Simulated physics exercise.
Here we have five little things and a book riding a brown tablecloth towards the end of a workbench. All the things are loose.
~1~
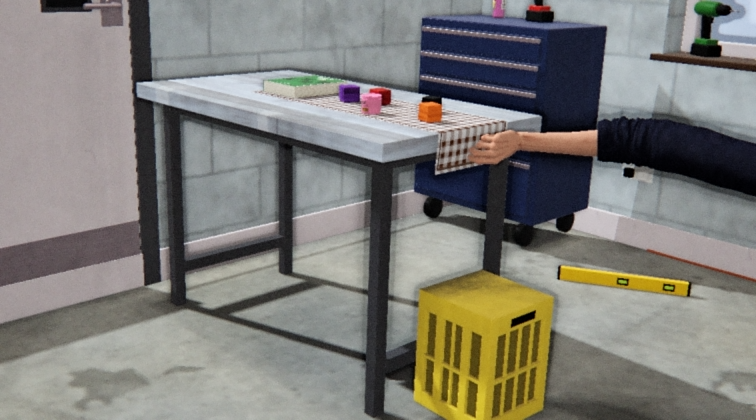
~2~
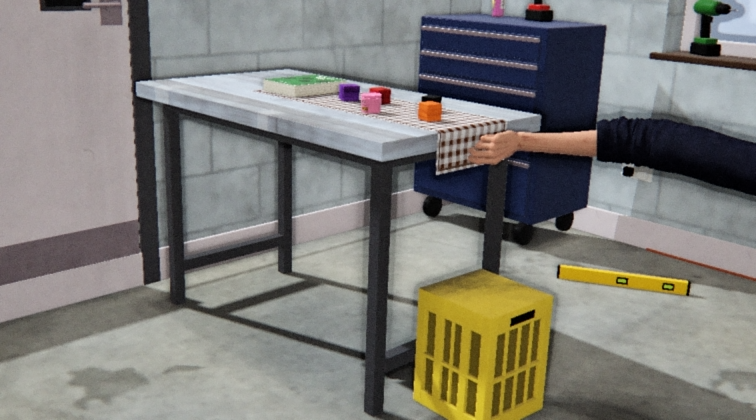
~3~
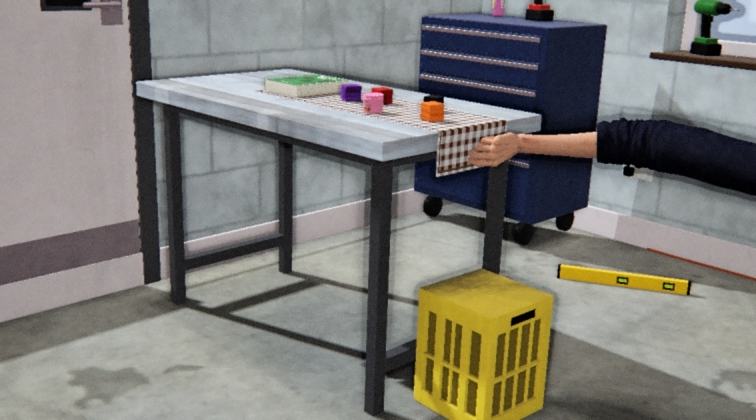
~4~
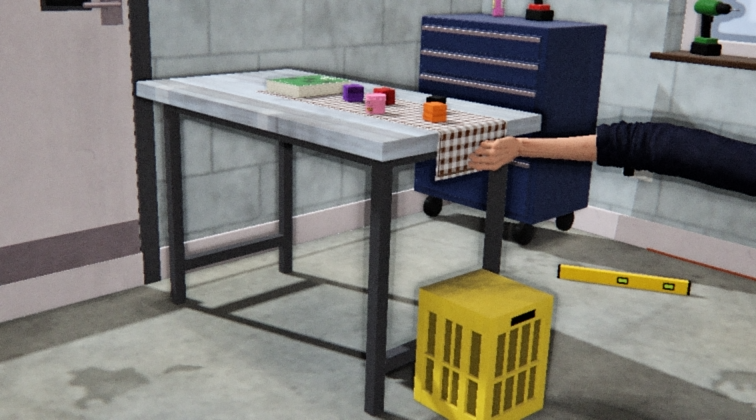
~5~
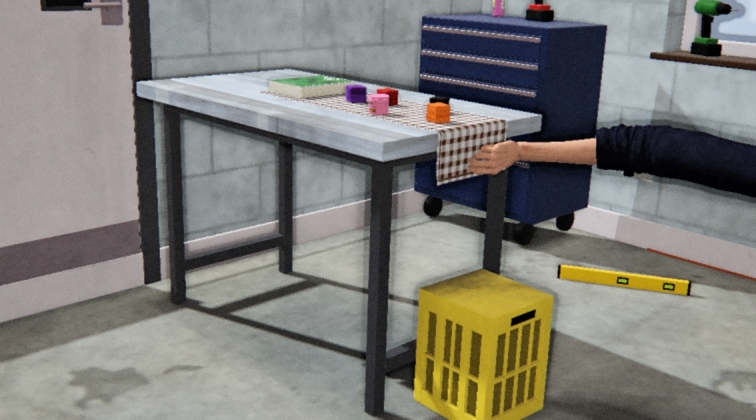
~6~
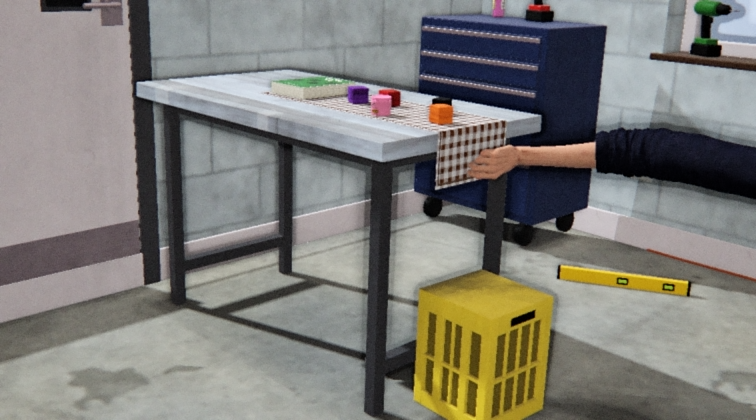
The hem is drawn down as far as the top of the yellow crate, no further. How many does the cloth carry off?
Over the edge go three.
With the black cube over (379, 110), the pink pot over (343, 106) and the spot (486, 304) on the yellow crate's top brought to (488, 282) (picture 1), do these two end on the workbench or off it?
The black cube does not fall; the pink pot remains up.
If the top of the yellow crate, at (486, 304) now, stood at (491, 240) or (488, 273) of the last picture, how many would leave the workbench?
The count: 1 and 2.
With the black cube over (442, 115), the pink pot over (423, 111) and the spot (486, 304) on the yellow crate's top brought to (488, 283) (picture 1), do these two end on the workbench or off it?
The black cube comes down; the pink pot tumbles off.
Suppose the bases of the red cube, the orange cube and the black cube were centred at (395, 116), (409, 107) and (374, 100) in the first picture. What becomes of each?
The red cube tumbles off, the orange cube is carried off, the black cube does not fall.
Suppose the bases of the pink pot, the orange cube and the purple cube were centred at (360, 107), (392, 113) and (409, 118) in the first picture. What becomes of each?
The pink pot survives, the orange cube is carried off, the purple cube is carried off.
Soon after, hem near (470, 209); all still up.
Then, hem near (469, 252); orange cube and black cube gone.
Further on, hem on the crate; orange cube, black cube and pink pot gone.
At rest, hem on the crate; orange cube, black cube and pink pot gone. The workbench loses three.
